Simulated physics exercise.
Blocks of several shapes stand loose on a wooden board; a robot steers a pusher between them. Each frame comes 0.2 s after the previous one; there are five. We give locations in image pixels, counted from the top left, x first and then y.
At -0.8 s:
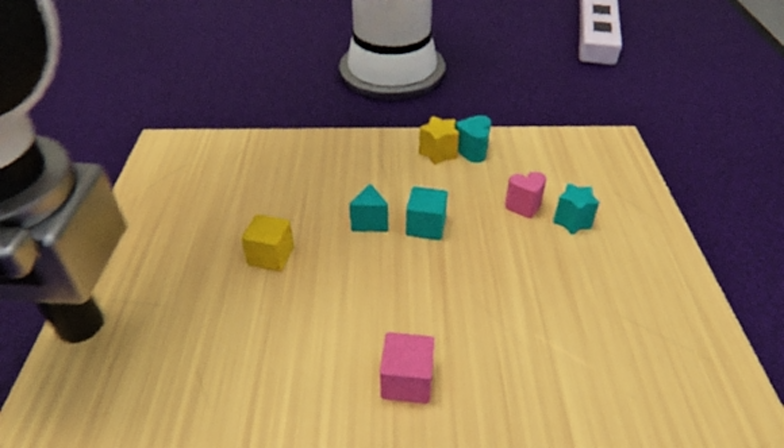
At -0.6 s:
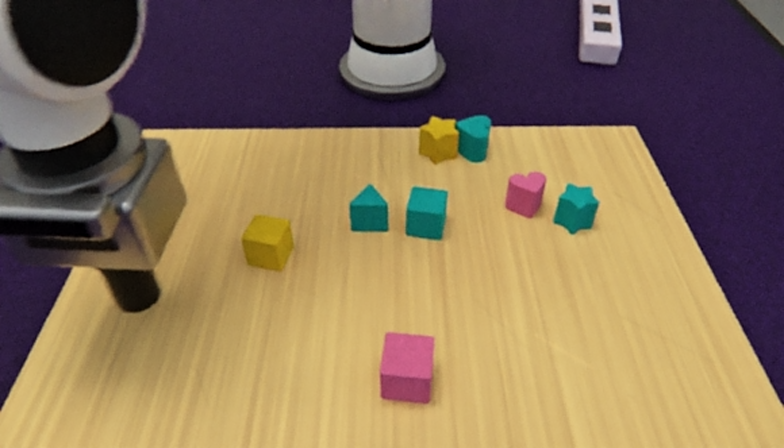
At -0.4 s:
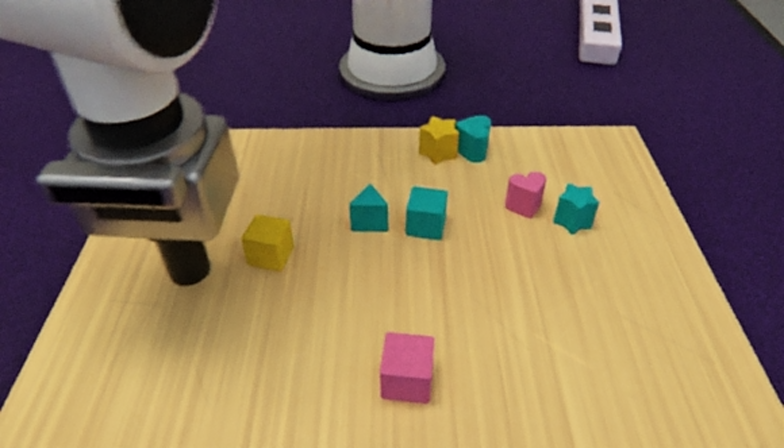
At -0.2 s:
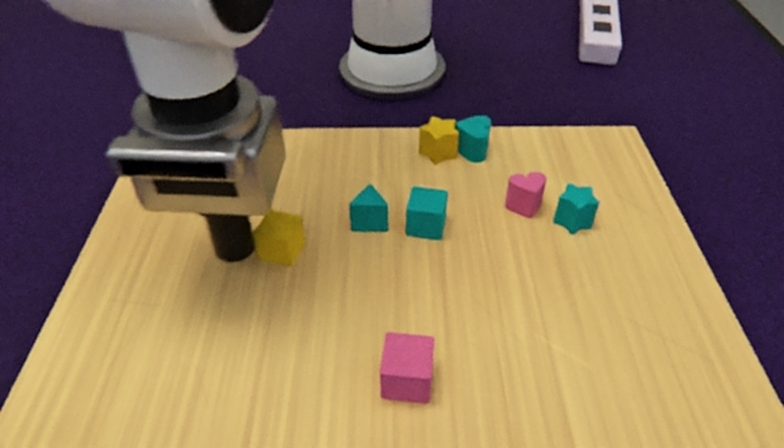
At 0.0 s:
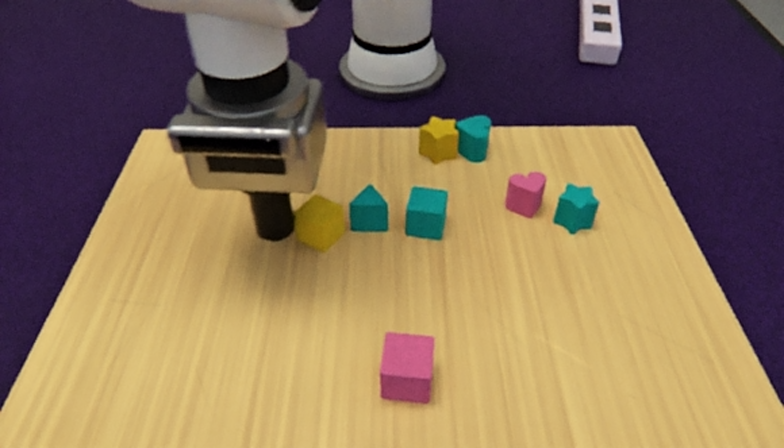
A robot arm moved its dark pusher in from the left across the wooden board, met the yellow block and nudged it a short way right toward the turquoise blocks, while the others stayed still.
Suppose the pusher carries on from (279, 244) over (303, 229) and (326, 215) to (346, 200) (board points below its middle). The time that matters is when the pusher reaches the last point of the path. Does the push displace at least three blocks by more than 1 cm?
No.
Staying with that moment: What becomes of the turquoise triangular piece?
That block is shifted.
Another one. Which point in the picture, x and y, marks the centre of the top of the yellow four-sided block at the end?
Most likely (365, 193).
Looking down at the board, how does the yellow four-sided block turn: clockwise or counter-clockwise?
From above, the yellow four-sided block will be seen to turn clockwise.
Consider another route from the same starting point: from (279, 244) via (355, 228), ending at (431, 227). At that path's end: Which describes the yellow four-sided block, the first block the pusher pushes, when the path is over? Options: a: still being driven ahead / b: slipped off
The answer is a.
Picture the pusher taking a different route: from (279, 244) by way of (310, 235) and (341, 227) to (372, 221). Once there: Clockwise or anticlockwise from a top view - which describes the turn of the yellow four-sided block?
Seen from above, its turn is clockwise.
The first path, step by step. Halfway along, pusher (314, 205); yellow four-sided block (348, 202), turned 60° clockwise; turquoise triangular piece (379, 198), turned 30° anticlockwise.
At the end, pusher (344, 184); yellow four-sided block (365, 193), turned 95° clockwise; turquoise triangular piece (394, 201); turquoise four-sided block (431, 201), turned 15° anticlockwise.
